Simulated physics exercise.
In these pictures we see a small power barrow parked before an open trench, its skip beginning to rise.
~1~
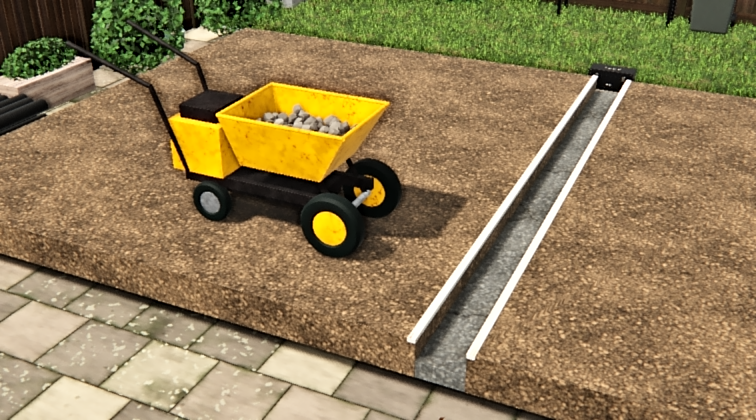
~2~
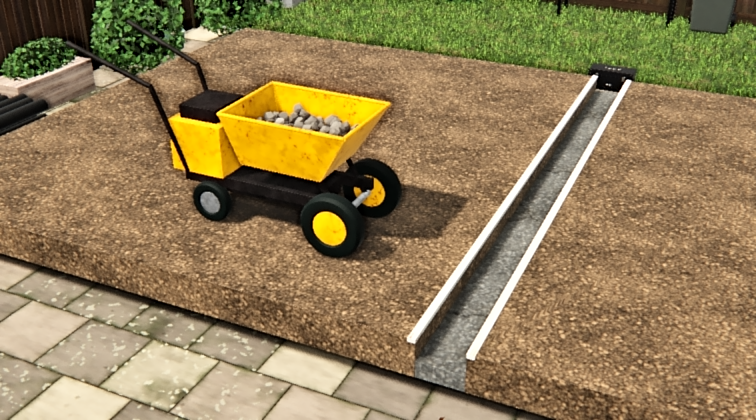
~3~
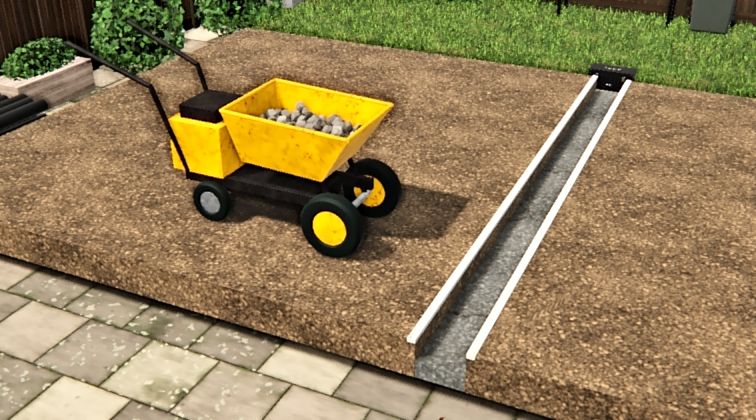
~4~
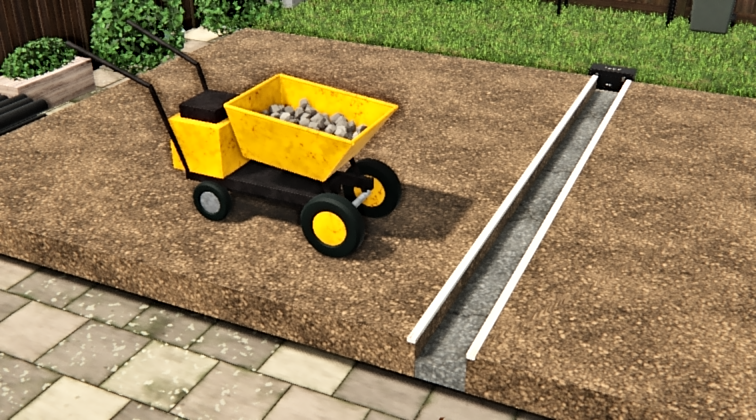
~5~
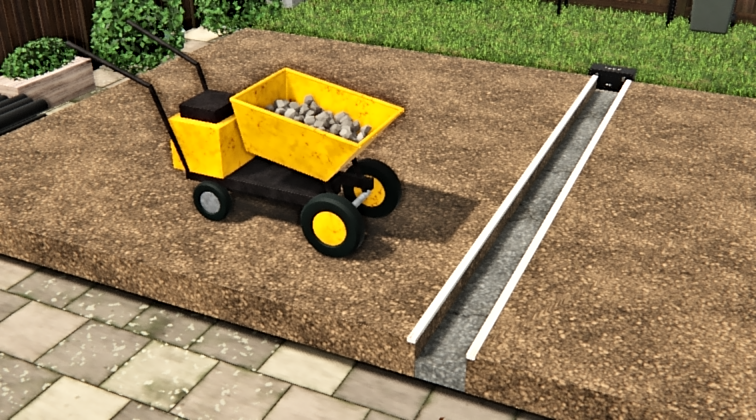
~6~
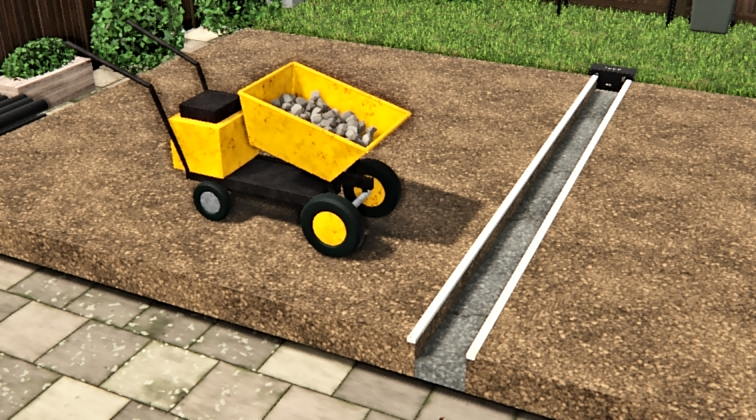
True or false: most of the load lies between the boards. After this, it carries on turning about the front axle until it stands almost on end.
True.
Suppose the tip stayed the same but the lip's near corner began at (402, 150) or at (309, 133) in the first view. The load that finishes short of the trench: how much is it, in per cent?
0 % then 70 %.
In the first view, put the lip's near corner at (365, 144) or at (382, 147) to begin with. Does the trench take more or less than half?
First: The bulk of it. Second: The bulk of it.
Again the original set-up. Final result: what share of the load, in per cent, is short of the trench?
That share comes out near 20 in a hundred.
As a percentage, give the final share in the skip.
Some 0 in a hundred.
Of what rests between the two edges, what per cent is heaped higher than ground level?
Around 20 in a hundred.
Shortly afterwards, skip tipped steeply; the whole lot in the skip.
Next, skip tipped right over; all but a few in the skip; only a few short of the trench; only a few in or heaped over the trench; only a few falling.
Some moments later, skip tipped right over; a little in the skip; near a quarter short of the trench; near two thirds in or heaped over the trench; only a few beyond it.
In the end, skip tipped right over; near a quarter short of the trench; the bulk in or heaped over the trench; only a few beyond it.
